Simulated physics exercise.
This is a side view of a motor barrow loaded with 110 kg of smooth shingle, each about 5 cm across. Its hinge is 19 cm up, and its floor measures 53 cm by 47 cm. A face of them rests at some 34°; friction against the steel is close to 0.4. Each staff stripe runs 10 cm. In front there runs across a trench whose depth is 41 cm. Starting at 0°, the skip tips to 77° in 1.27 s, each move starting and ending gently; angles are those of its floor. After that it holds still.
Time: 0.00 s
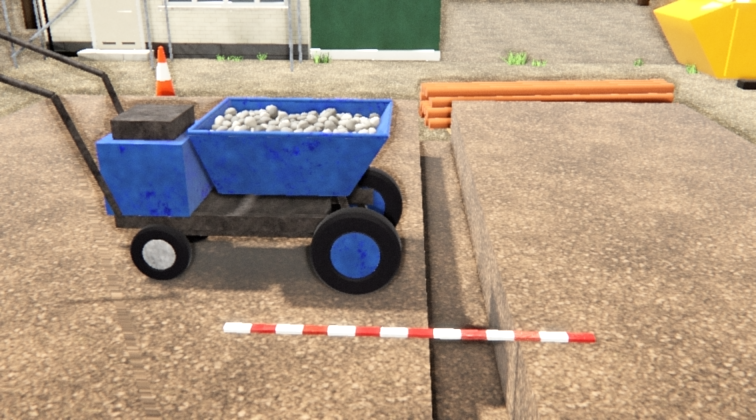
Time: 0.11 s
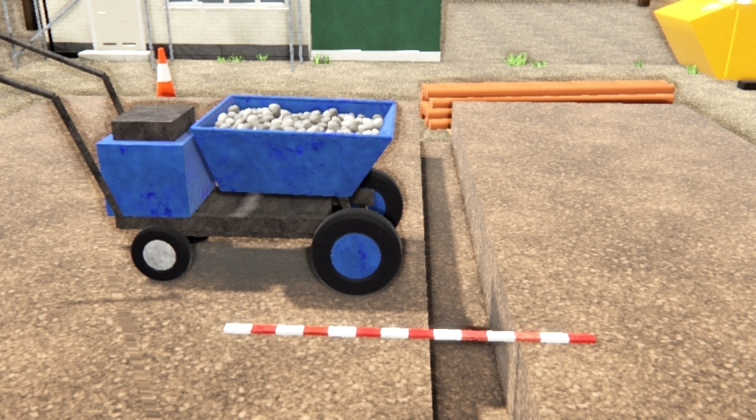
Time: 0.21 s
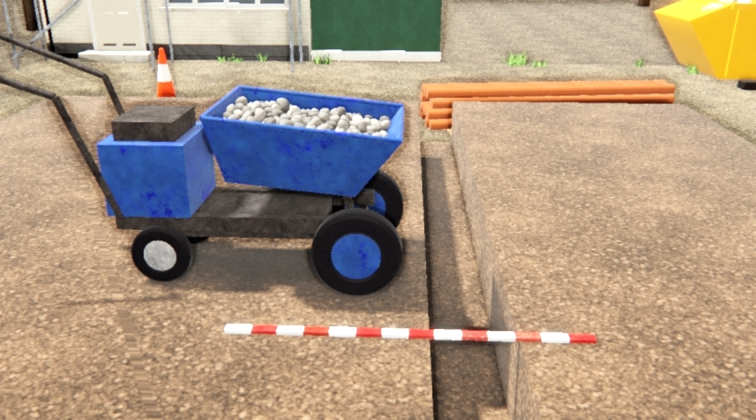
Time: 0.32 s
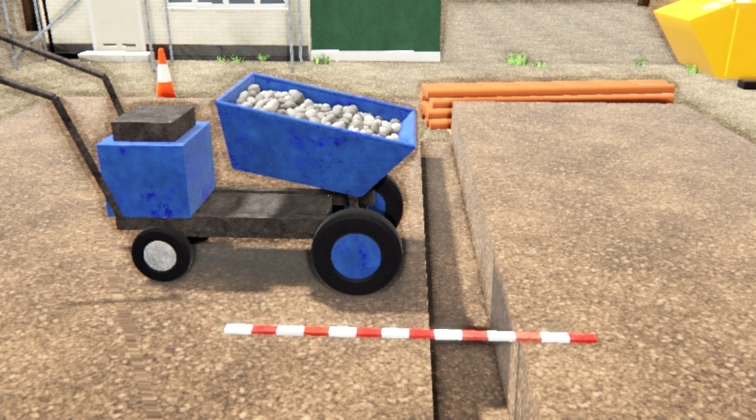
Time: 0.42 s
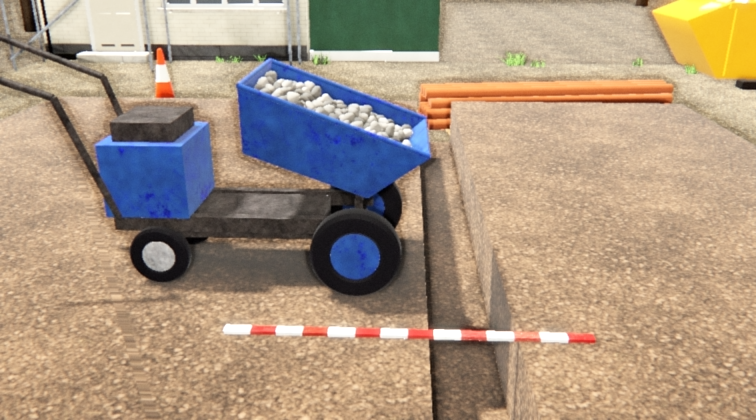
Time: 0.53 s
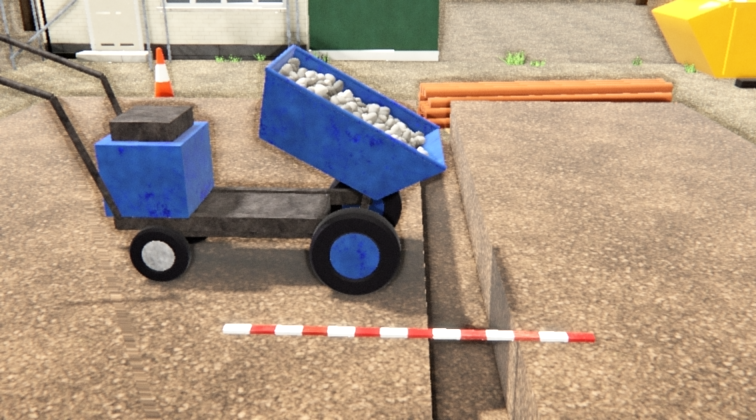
A blue motor barrow filled with pale, rounded stones stood beside a narrow trench, and its skip gradually tilted, the left end rising well above the frame while the right end dipped slightly.
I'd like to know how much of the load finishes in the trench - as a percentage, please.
Somewhere near 35 per cent of it finishes in the trench.
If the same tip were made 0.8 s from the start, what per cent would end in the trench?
In that case, around 25%.
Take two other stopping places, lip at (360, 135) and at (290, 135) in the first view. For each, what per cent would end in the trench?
Estimates: 60 % then 90 %.
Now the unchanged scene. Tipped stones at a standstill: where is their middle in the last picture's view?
Their middle ends up near (531, 264).
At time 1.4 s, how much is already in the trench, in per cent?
By then, around 10 percent.
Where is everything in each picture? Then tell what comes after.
In the first frame, the skip is at 0°, its lip at (388, 136); the top of the load is at (296, 117).
In the second frame, the skip is at 2°, its lip at (392, 138); the top of the load is at (278, 115); the stones move at 0.2 m/s on average.
In the third frame, the skip is at 6°, its lip at (401, 141); the top of the load is at (275, 110); the stones move at 0.4 m/s on average.
In the fourth frame, the skip is at 12°, its lip at (415, 147); the top of the load is at (268, 98); the stones move at 0.6 m/s on average.
In the fifth frame, the skip is at 20°, its lip at (430, 157); the top of the load is at (275, 84); the stones move at 0.7 m/s on average.
The sixth frame shows lip at (445, 169), floor tilted 29°, highest stones at (297, 72); the stones move at 0.8 m/s on average.
After 0.9 s the floor is at 65°; 98 % in the skip, 2 % in the trench; the foremost stones are at (501, 234).
After 1.4 s the floor is at 77°; 38 % in the skip, 9 % in the trench, 53 % past the trench; the foremost stones are at (629, 258).
After 1.7 s the floor is at 77°; 13 % in the skip, 19 % in the trench, 68 % past the trench; the foremost stones are at (740, 265).
After 3.7 s the floor is at 77°; 0 % in the skip, 35 % in the trench, 65 % past the trench; the foremost stones are past the picture's edge.
